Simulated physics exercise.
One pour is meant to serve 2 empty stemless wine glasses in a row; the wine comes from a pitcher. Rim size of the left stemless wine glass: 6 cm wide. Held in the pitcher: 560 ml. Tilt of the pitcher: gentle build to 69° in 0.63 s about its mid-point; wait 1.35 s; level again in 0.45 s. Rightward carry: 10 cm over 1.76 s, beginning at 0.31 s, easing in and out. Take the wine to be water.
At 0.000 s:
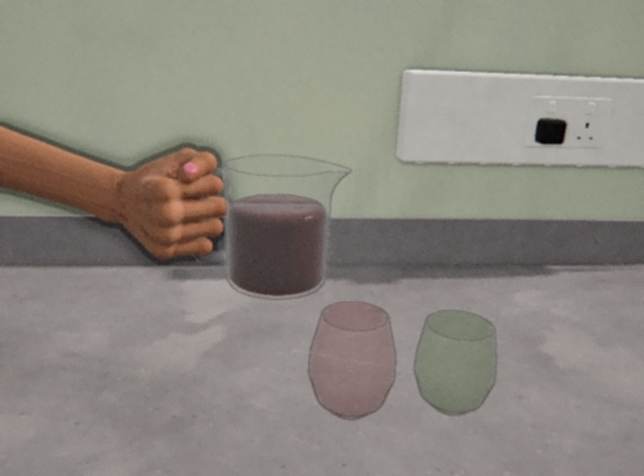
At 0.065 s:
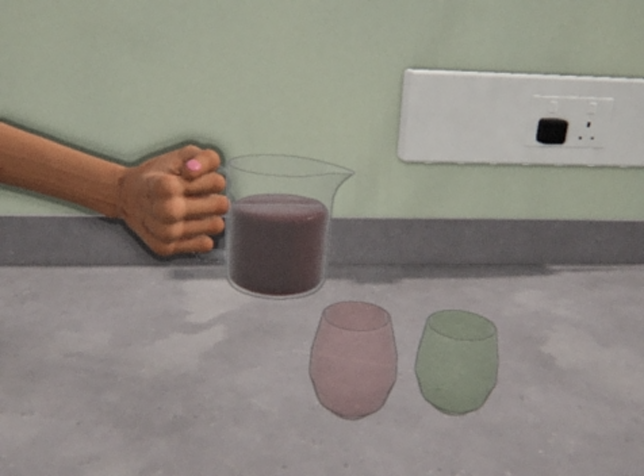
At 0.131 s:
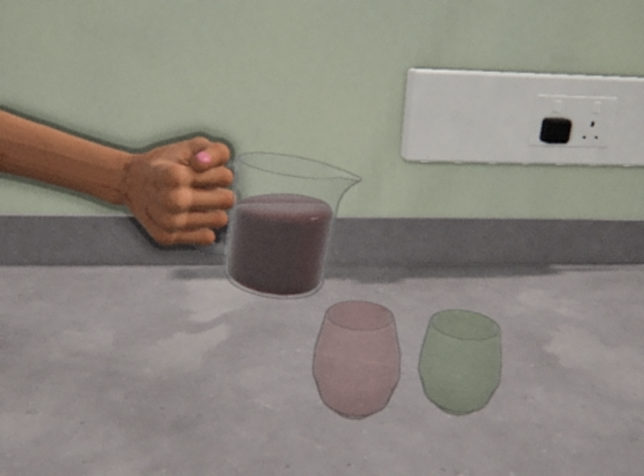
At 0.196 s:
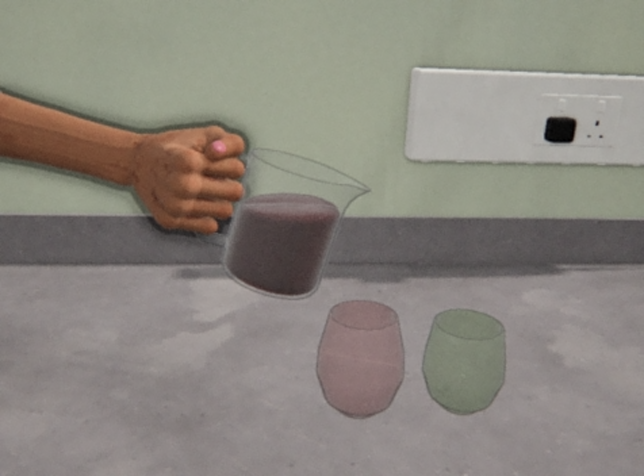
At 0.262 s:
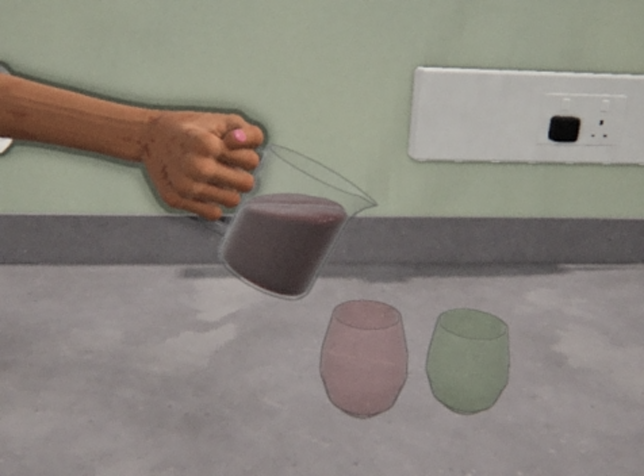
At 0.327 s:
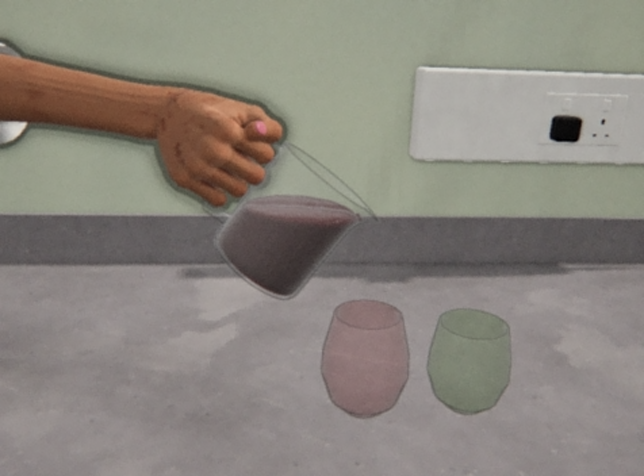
A hand gripping a clear pitcher of dark liquid held it upright, then tilted it steadily rightward until the liquid neared the spout, behind two empty stemless glasses, one pinkish and one green.
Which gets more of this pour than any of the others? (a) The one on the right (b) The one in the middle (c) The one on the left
a, the one on the right.
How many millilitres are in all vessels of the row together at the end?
The whole row together ends up with some 120 ml.
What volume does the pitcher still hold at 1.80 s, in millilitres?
Remaining volume: Approx. 170 ml.
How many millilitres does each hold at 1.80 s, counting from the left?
10 ml and 90 ml, left to right, roughly.
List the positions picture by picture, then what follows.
In the first picture, it leans 0°; its right rim is at (352, 169); the wine meets the walls at (228, 204) and (326, 205); the left stemless wine glass's rim runs from (323, 318) to (387, 317); the right stemless wine glass's rim runs from (428, 327) to (491, 326).
In the second picture, it leans 2°; its right rim is at (355, 171); the wine meets the walls at (229, 204) and (328, 206).
In the third picture, it leans 7°; its right rim is at (362, 178); the wine meets the walls at (234, 205) and (332, 204).
In the fourth picture, it leans 15°; its right rim is at (371, 188); the wine meets the walls at (238, 207) and (340, 206).
In the fifth picture, it leans 26°; its right rim is at (379, 203); the wine meets the walls at (236, 214) and (348, 208).
In the sixth picture, it leans 37°; its right rim is at (381, 220); the wine meets the walls at (229, 218) and (361, 212).
By 0.92 s the tilt is 69° and from the left they hold 10 ml, 0 ml, the pitcher 295 ml, and 170 ml is on the work surface.
By 1.35 s the tilt is 69° and from the left they hold 10 ml, 40 ml, the pitcher 210 ml, and 280 ml is on the work surface.
By 1.80 s the tilt is 69° and from the left they hold 10 ml, 90 ml, the pitcher 170 ml, and 285 ml is on the work surface.
By 2.30 s the tilt is 14° and from the left they hold 10 ml, 110 ml, the pitcher 155 ml, and 285 ml is on the work surface.
At rest from the left they hold 10 ml, 110 ml, the pitcher 155 ml, and 285 ml is on the work surface.
